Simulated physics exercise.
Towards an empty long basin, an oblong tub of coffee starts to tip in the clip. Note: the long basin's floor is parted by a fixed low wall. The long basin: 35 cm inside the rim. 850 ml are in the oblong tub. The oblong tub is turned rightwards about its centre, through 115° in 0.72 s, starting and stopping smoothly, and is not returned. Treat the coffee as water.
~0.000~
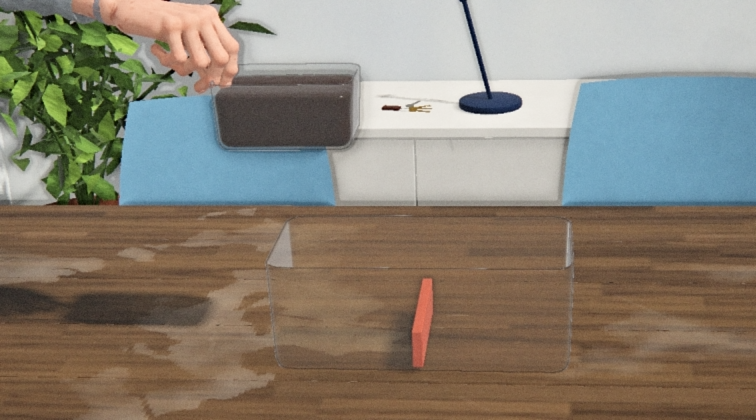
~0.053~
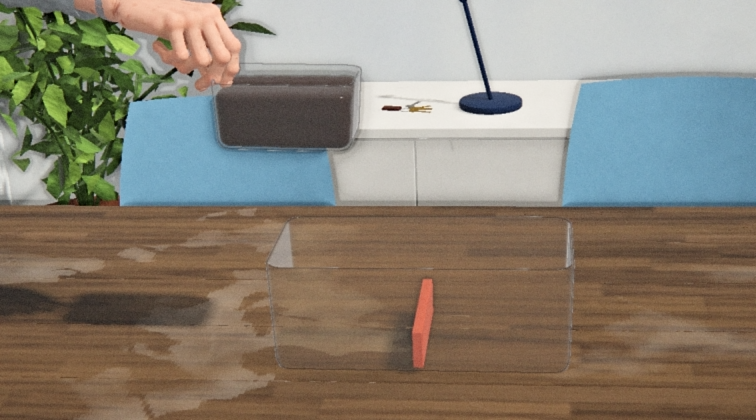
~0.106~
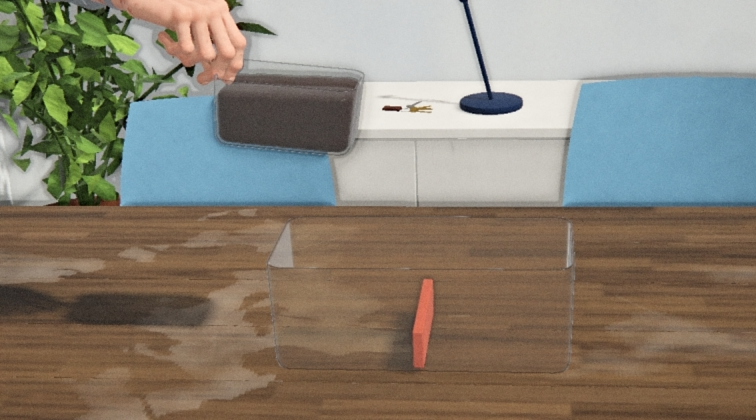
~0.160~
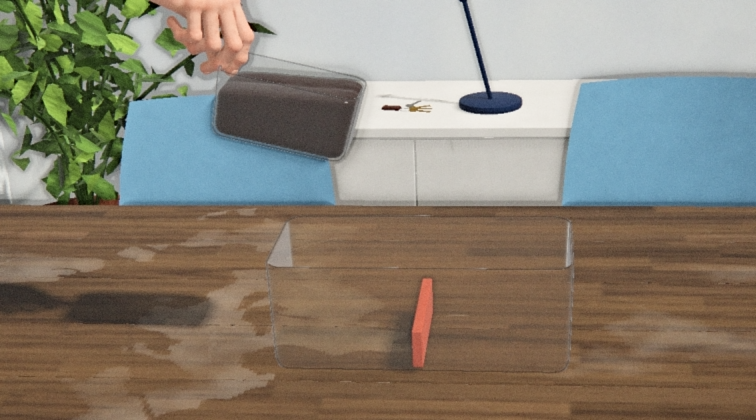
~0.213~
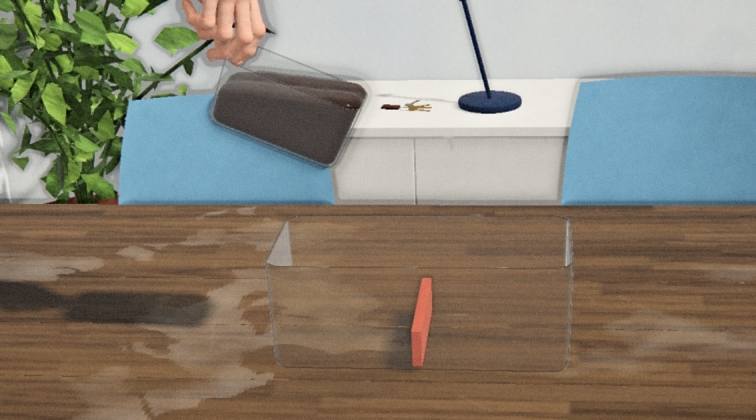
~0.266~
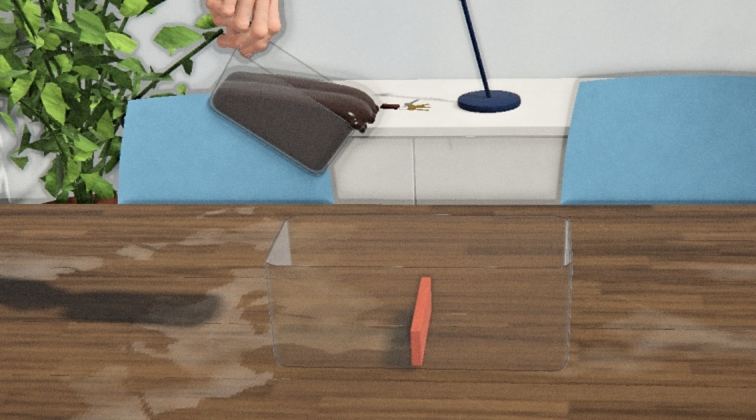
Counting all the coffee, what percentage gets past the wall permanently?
The share past the wall is about 51 per cent.
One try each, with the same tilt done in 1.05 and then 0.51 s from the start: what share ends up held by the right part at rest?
Result: 65 per cent, then 35 per cent.
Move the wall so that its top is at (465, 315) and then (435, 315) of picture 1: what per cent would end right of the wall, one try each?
One try each: Around 15 percent and then around 40 percent.
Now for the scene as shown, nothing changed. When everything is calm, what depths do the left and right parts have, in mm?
Left part: About 16 mm; right part: About 16 mm.
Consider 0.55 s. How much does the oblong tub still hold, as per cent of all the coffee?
I'd put it near 14 percent.
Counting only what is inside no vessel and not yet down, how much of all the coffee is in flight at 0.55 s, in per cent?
My guess is roughly 42 %.
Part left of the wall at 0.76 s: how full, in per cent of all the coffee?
Some 42 per cent.
By 0.55 s the tilt is 100° and 13 per cent is still to pour, 10 is left of the wall and 35 right of it.
By 0.76 s the tilt is 115° and 1 per cent is still to pour, 43 is left of the wall and 52 right of it.
By 0.98 s the tilt is 115° and 0 per cent is still to pour, 47 is left of the wall and 51 right of it.
By 1.22 s the tilt is 115° and 0 per cent is still to pour, 47 is left of the wall and 51 right of it.
At rest 47 per cent lies left of the wall, 51 right of it and 2 outside.
